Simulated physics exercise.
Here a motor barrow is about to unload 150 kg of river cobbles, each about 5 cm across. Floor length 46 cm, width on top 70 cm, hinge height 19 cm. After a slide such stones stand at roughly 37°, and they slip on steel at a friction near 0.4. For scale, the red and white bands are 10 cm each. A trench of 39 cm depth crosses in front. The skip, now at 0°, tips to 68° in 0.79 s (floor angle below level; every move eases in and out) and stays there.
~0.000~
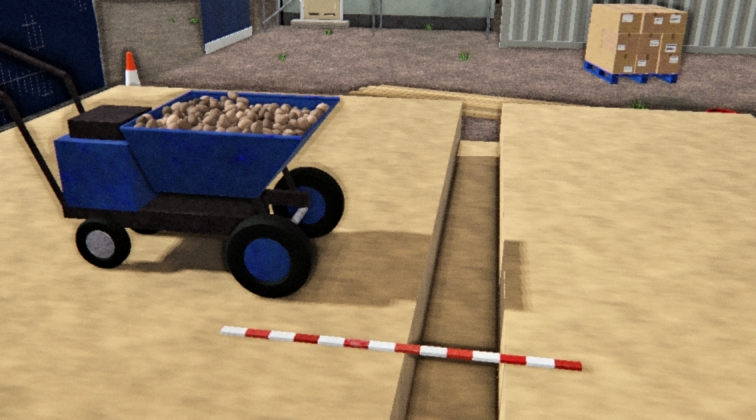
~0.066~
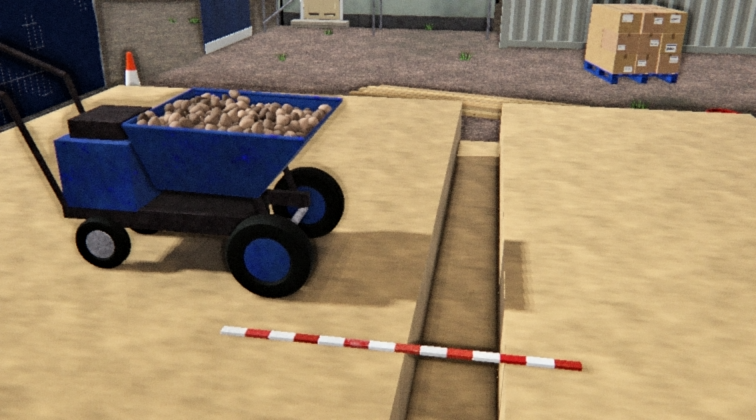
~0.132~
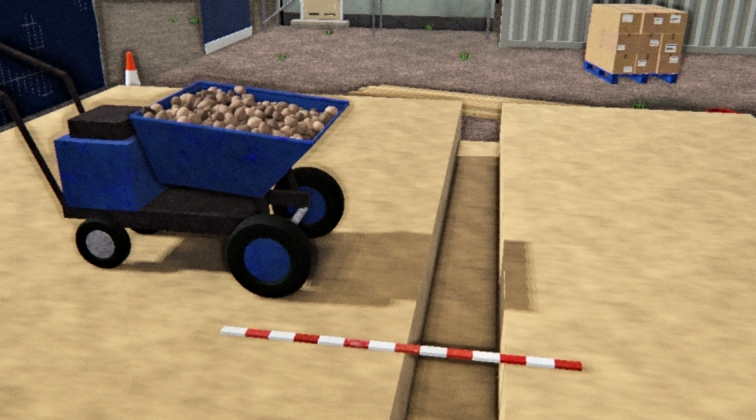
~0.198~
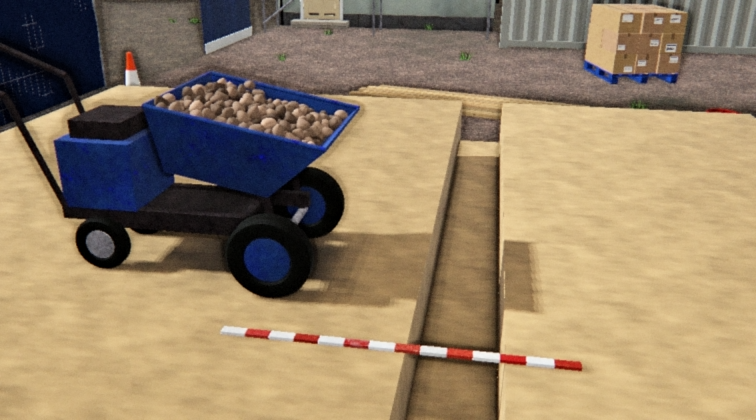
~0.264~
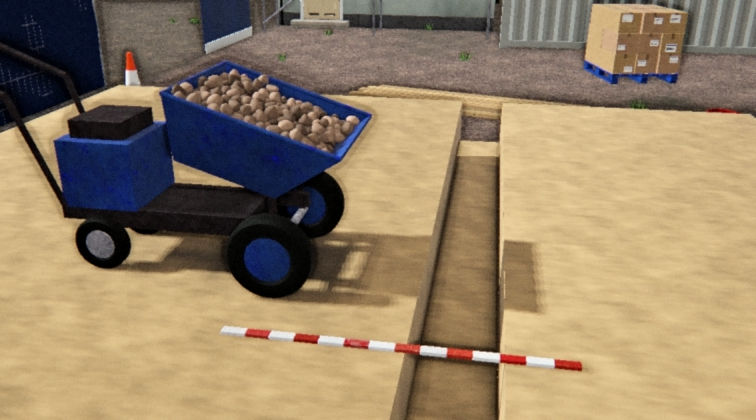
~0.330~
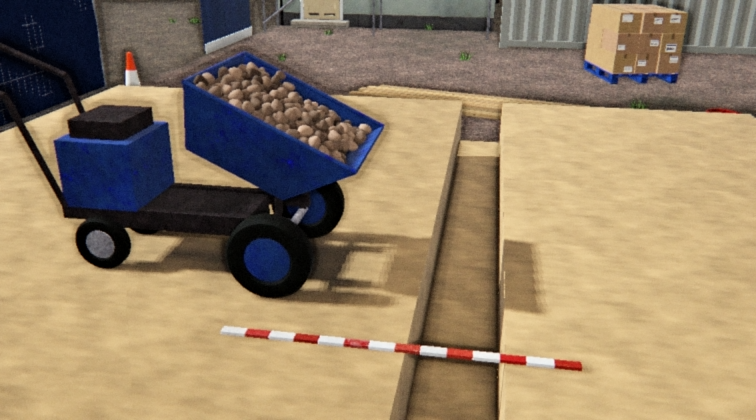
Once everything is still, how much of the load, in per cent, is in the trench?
Close to 95 in a hundred.
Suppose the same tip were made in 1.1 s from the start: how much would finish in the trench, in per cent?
It would be near 100 per cent.
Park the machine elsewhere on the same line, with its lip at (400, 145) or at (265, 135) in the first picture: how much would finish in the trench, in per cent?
Near 25 per cent from the first place, 80 from the second.
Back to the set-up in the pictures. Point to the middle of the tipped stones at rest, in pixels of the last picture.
Around (462, 331).
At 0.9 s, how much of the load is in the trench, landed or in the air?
Some 30 per cent.
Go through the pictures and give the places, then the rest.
In the first picture, the skip is at 0°, its lip at (301, 139); the top of the load is at (219, 106).
In the second picture, lip at (304, 140), floor tilted 1°, highest stones at (220, 105); the stones move at 0.3 m/s on average.
In the third picture, lip at (313, 144), floor tilted 5°, highest stones at (221, 98); the stones move at 0.6 m/s on average.
In the fourth picture, lip at (326, 150), floor tilted 11°, highest stones at (226, 90); the stones move at 0.9 m/s on average.
In the fifth picture, the skip is at 18°, its lip at (341, 160); the top of the load is at (227, 82); the stones move at 1.0 m/s on average.
In the sixth picture, lip at (356, 173), floor tilted 26°, highest stones at (242, 75); the stones move at 1.1 m/s on average.
After 0.6 s the floor is at 57°; 100 % in the skip; the foremost stones are at (395, 202).
After 0.9 s the floor is at 68°; 67 % in the skip, 1 % short of the trench, 32 % in the trench; the foremost stones are at (498, 287).
After 1.2 s the floor is at 68°; 27 % in the skip, 1 % short of the trench, 66 % in the trench, 5 % past the trench; the foremost stones are at (619, 285).
After 3.2 s the floor is at 68°; 0 % in the skip, 95 % in the trench, 5 % past the trench; the foremost stones are past the picture's edge.
